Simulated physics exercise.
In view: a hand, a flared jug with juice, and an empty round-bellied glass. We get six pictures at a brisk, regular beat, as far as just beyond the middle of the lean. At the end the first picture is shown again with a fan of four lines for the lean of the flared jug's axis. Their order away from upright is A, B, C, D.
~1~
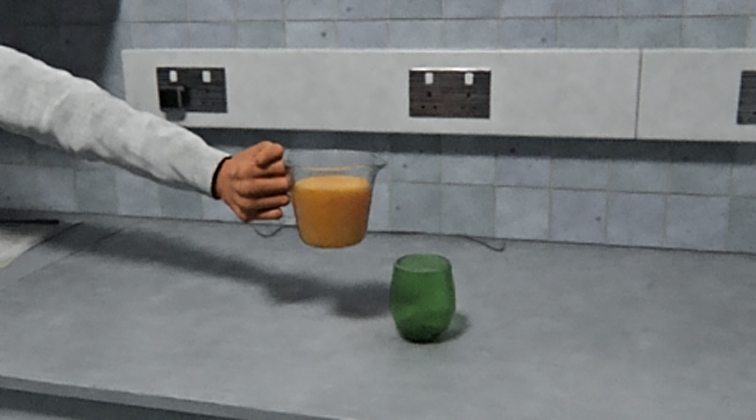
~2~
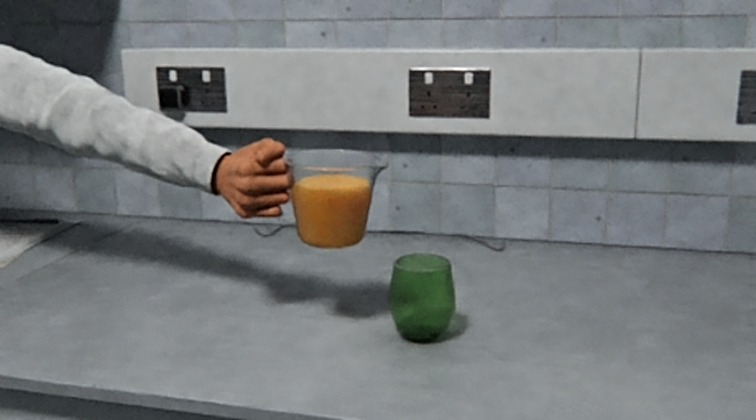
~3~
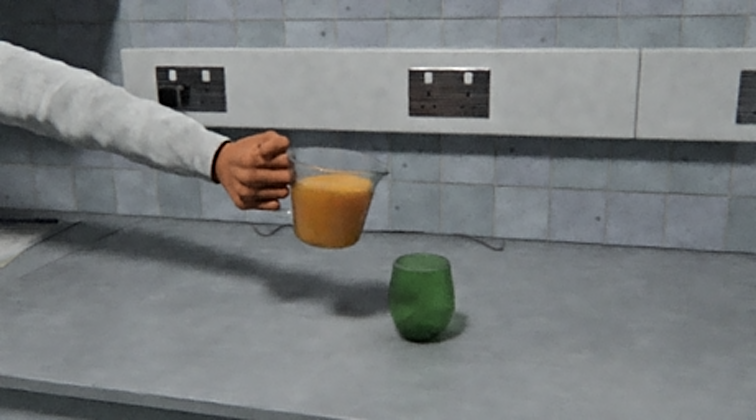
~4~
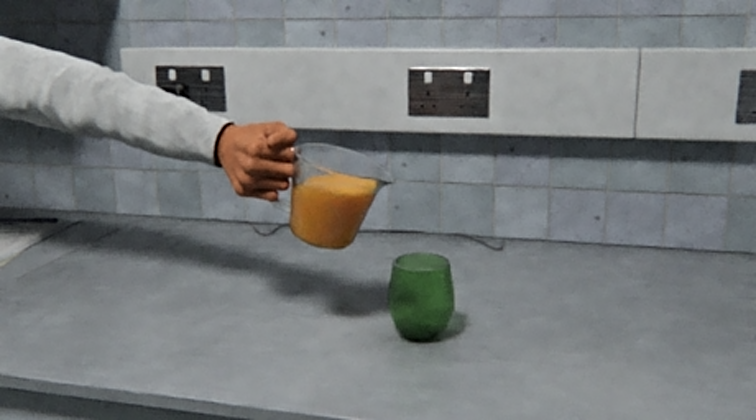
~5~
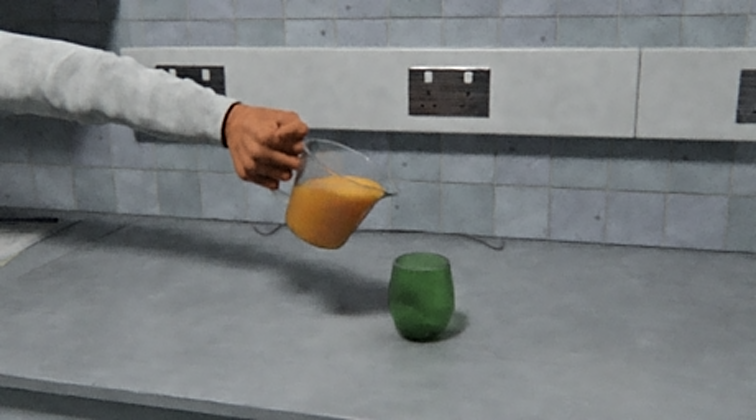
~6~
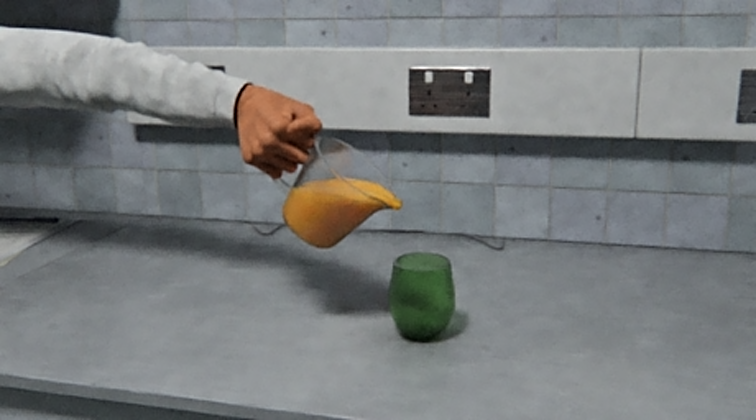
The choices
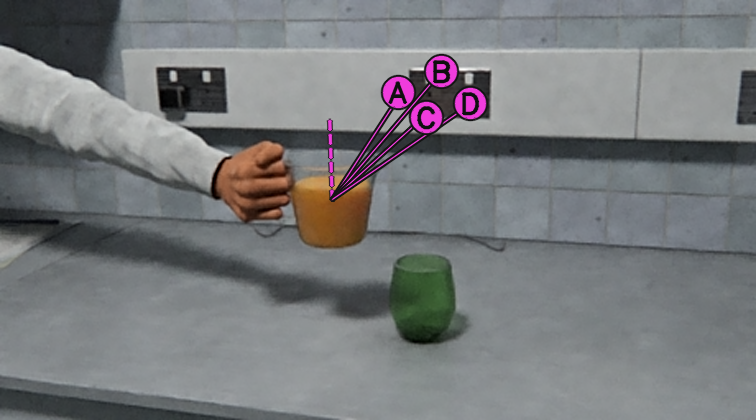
On a grey counter, a hand tilts a jug until orange juice reaches its lip.
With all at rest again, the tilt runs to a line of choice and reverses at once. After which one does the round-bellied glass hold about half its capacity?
D works best here.
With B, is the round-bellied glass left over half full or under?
Under.
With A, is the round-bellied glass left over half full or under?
Under half.
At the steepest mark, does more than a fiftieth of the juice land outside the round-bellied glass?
No.
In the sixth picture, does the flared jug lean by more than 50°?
No, it does not.
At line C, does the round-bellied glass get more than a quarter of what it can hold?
Yes, it does.
On the marked copy, A at (391, 108); B at (430, 83); C at (412, 127); D at (456, 113).
With A, the round-bellied glass ends with about 8 % of what it can hold.
With B, the round-bellied glass ends with about 19 % of what it can hold.
With C, the round-bellied glass ends with about 34 % of what it can hold.
With D, the round-bellied glass ends with about 51 % of what it can hold.
